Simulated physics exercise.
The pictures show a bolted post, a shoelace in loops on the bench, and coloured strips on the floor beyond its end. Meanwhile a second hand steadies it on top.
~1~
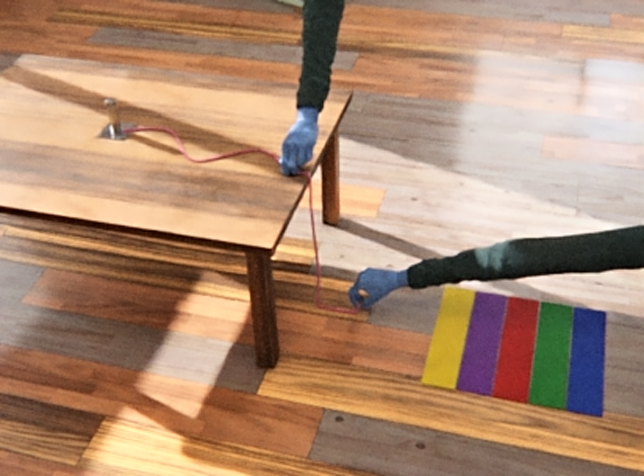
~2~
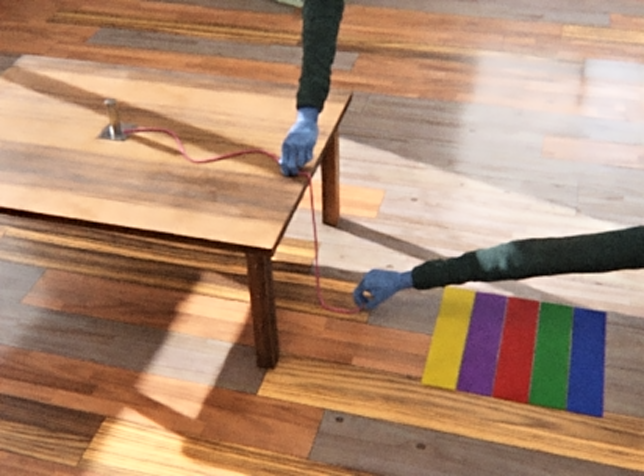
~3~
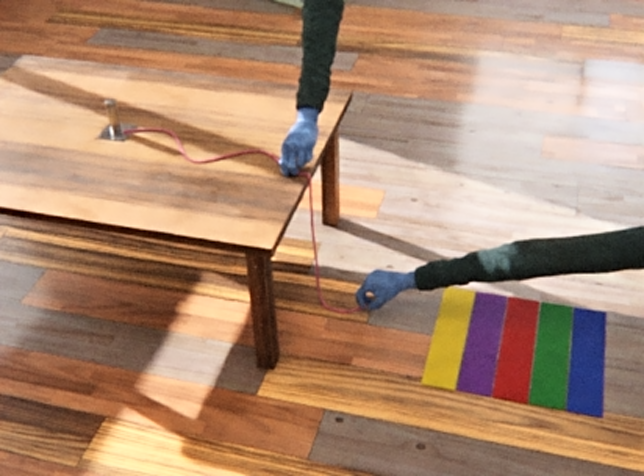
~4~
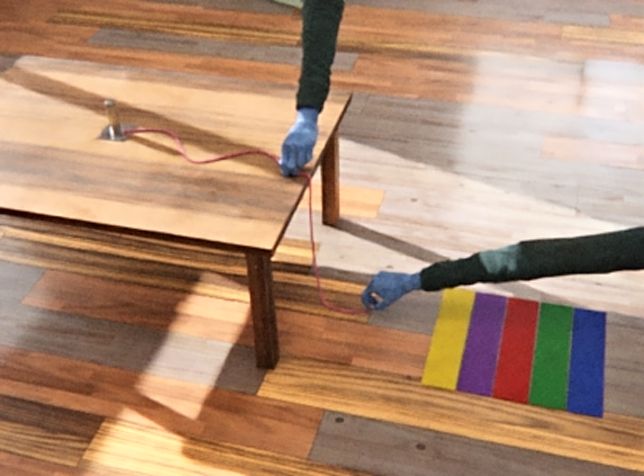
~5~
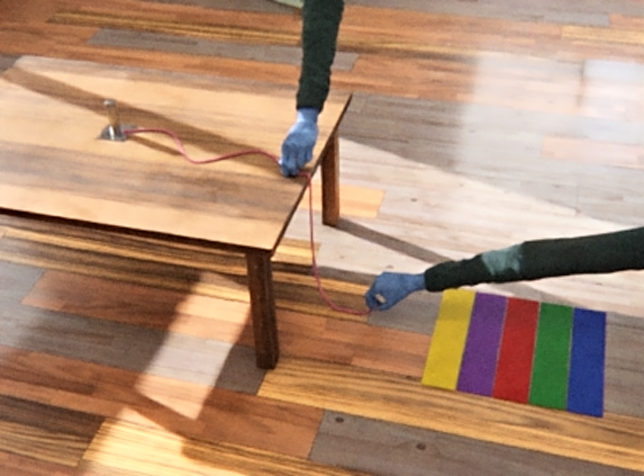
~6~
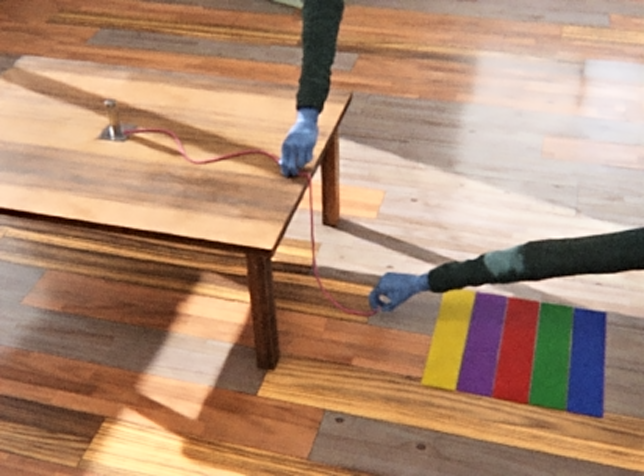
In a sunlit room with a floor of mixed brown and grey planks, a wooden bench or low table is seen from above at an angle. A thin red lace winds from a small post on its top past a blue-gloved hand and over the edge to another gloved hand, left of yellow, purple, red, green and blue strips. The lower hand draws the lace end slightly rightward while the upper hand and view stay still.
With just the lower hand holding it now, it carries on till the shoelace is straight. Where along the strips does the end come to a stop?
Above the red strip.
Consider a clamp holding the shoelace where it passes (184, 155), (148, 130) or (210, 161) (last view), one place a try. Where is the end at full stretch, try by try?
Going try by try, I'd put it close to (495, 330), then (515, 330), and finally (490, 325).
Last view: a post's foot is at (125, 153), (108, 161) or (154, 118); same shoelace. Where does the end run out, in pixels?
Around (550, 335), then (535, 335), then (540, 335).
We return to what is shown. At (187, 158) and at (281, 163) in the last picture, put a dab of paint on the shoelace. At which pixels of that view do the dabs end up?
Near (213, 151) and (314, 175).
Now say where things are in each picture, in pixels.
End (359, 304); yellow (442, 367); purple (477, 373); red (513, 380); green (549, 386); blue (586, 393), in the first picture.
End (364, 305); shoelace through (159, 130) (189, 159) (259, 151) (309, 178) (316, 242) (319, 294), in the second picture.
End (367, 306), in the third picture.
End (372, 307); shoelace through (159, 130) (189, 160) (259, 151) (309, 179) (312, 242) (321, 295), in the fourth picture.
End (376, 308), in the fifth picture.
End (380, 308); shoelace through (159, 130) (189, 160) (259, 152) (309, 179) (313, 241) (328, 296), in the sixth picture.
Soon after, end near (463, 322); over yellow.
After that, end near (498, 328); over purple.
At the stop, end near (518, 332); over red. The red one.
